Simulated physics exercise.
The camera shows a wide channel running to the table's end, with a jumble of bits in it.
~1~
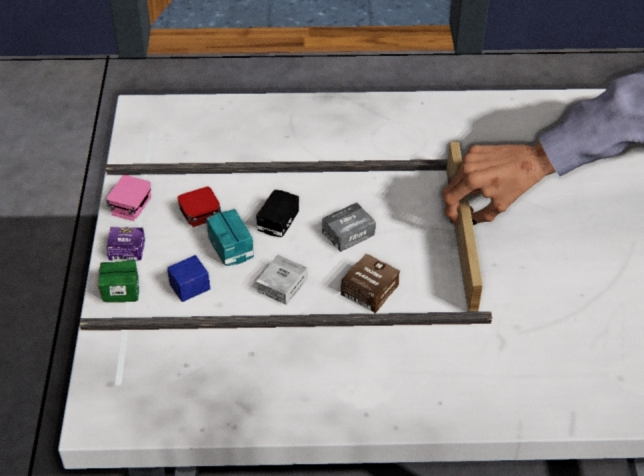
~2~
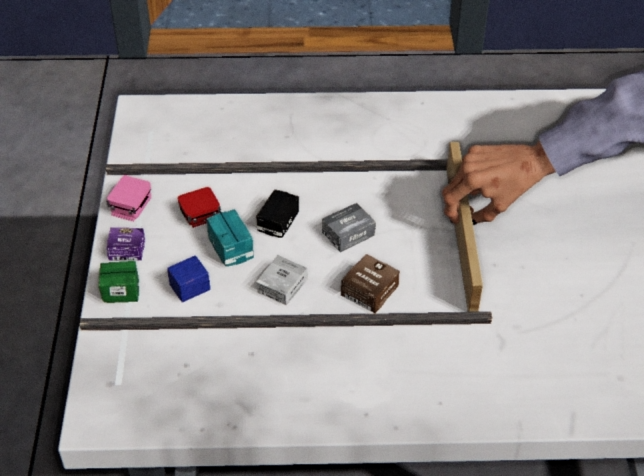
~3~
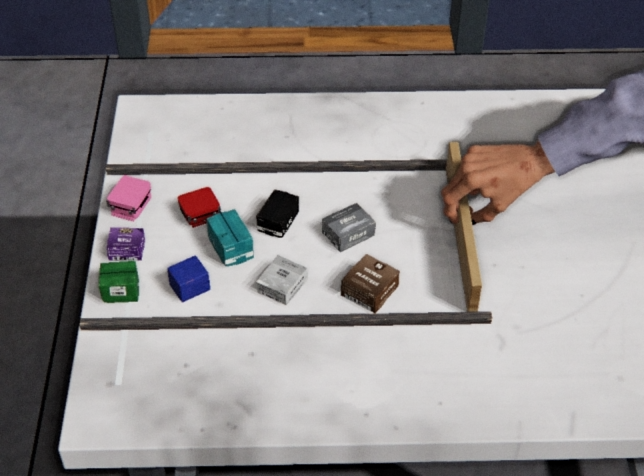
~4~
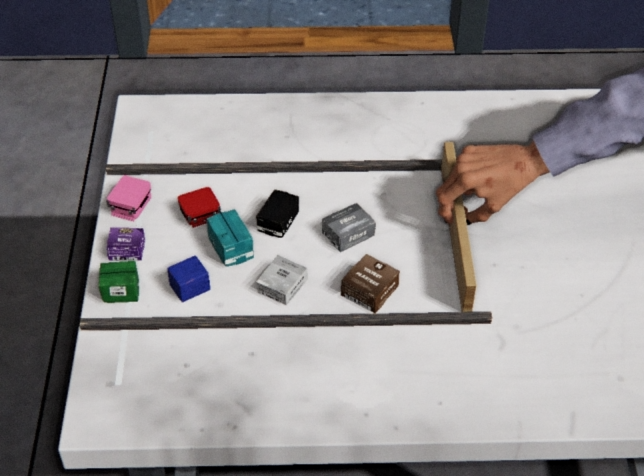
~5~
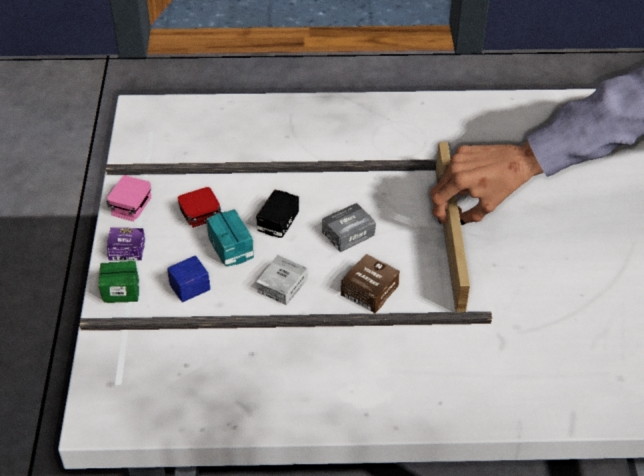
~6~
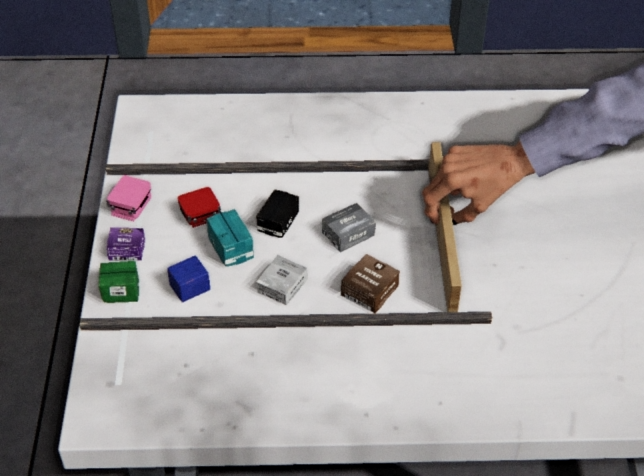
A hand in a grey-purple sleeve grips an upright wooden board at the right of a channel between two dark rails on a white table, seen from above. Ten small boxes lie scattered to its left: pink, purple and green at the far left, then red, turquoise, blue, black, white, grey and brown. The hand, still at first, slides the board slightly left, while the boxes and camera stay still.
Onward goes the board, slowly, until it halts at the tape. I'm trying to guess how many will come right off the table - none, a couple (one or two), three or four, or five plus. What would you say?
I would say five plus.
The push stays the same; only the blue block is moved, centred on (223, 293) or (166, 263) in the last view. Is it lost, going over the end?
Order of tries: Off, off.
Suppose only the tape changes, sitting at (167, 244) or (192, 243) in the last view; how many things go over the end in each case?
Respectively 4 and 1.
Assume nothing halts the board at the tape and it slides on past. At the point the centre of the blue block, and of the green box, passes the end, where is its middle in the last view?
Approx. (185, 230) / approx. (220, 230) for the other.
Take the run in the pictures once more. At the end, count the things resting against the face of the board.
Tally at the end: 3.
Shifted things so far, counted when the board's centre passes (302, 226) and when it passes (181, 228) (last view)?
By then 4, and 10.
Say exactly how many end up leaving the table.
The number is 7.
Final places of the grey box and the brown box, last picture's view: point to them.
Positions - first (109, 229), then (106, 298).
Soon after, none off yet; pink case at rest near (130, 199); green box at rest near (119, 282); purple box at rest near (126, 244).
In the end, the number that fall off is five or more; gone, white box, turquoise box, red case, blue block, purple box, green box and pink case.
